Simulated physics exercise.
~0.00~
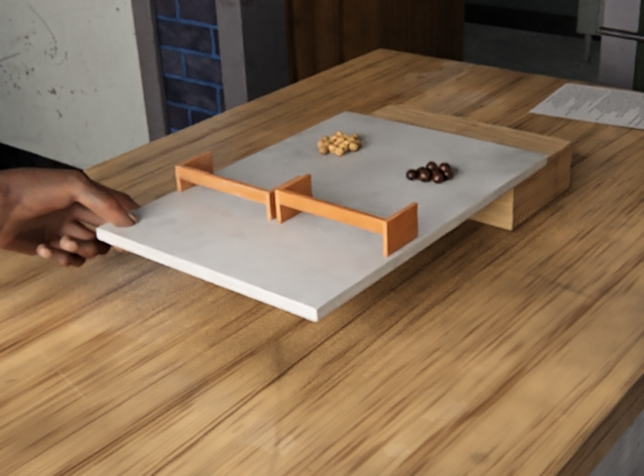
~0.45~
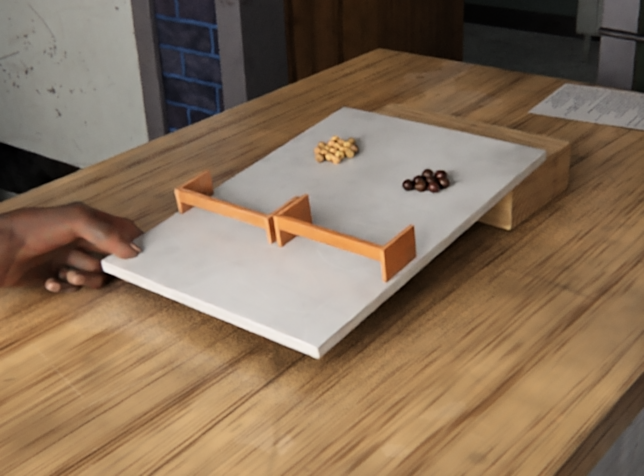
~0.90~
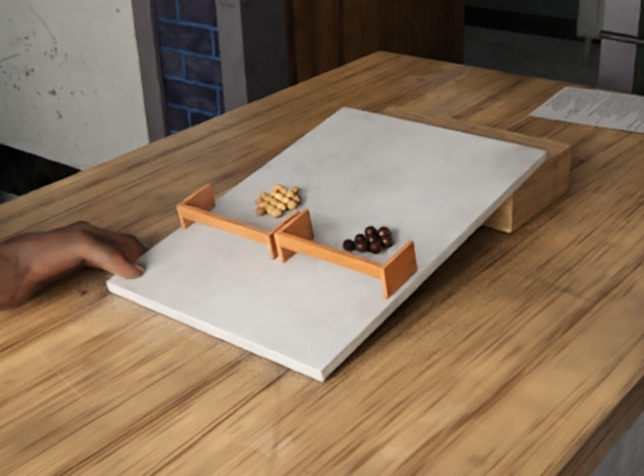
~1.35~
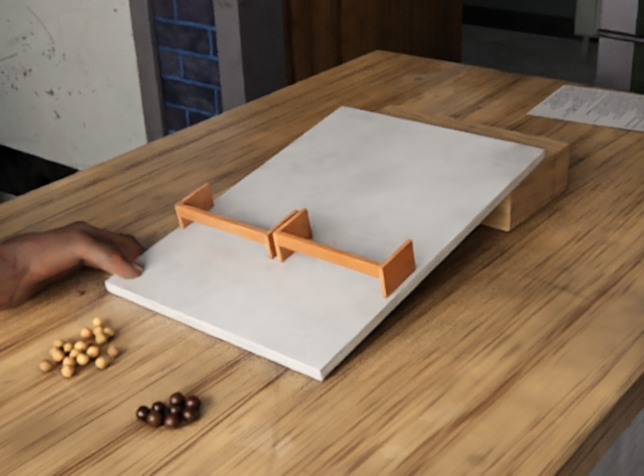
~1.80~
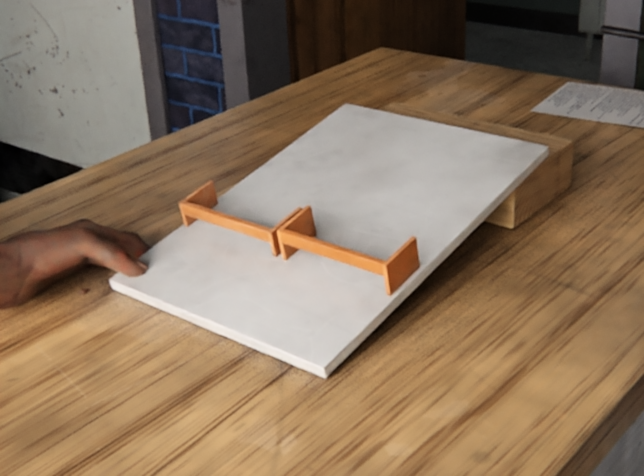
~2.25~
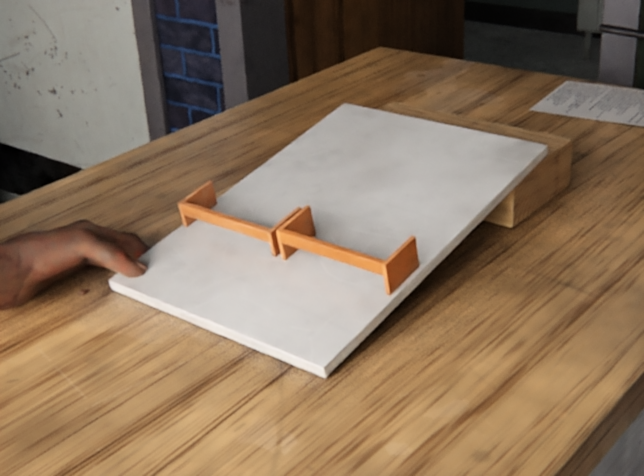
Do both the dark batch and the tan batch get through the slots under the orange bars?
Yes, both batches get through. The dark pieces and the tan pieces pass under their bars and end up off the board.
A pale board, propped on a wooden block at its far end, is lowered slowly by a hand at its near corner, with a tan batch and a dark batch of small round pieces resting on it. As the slope steepens, both batches begin to slide down towards two orange bars fixed across the board. The near end comes to rest on the wooden table, and each batch passes through the slot under its bar. They spill onto the table and travel out of view at the lower left, leaving the board empty with the hand still at its corner.
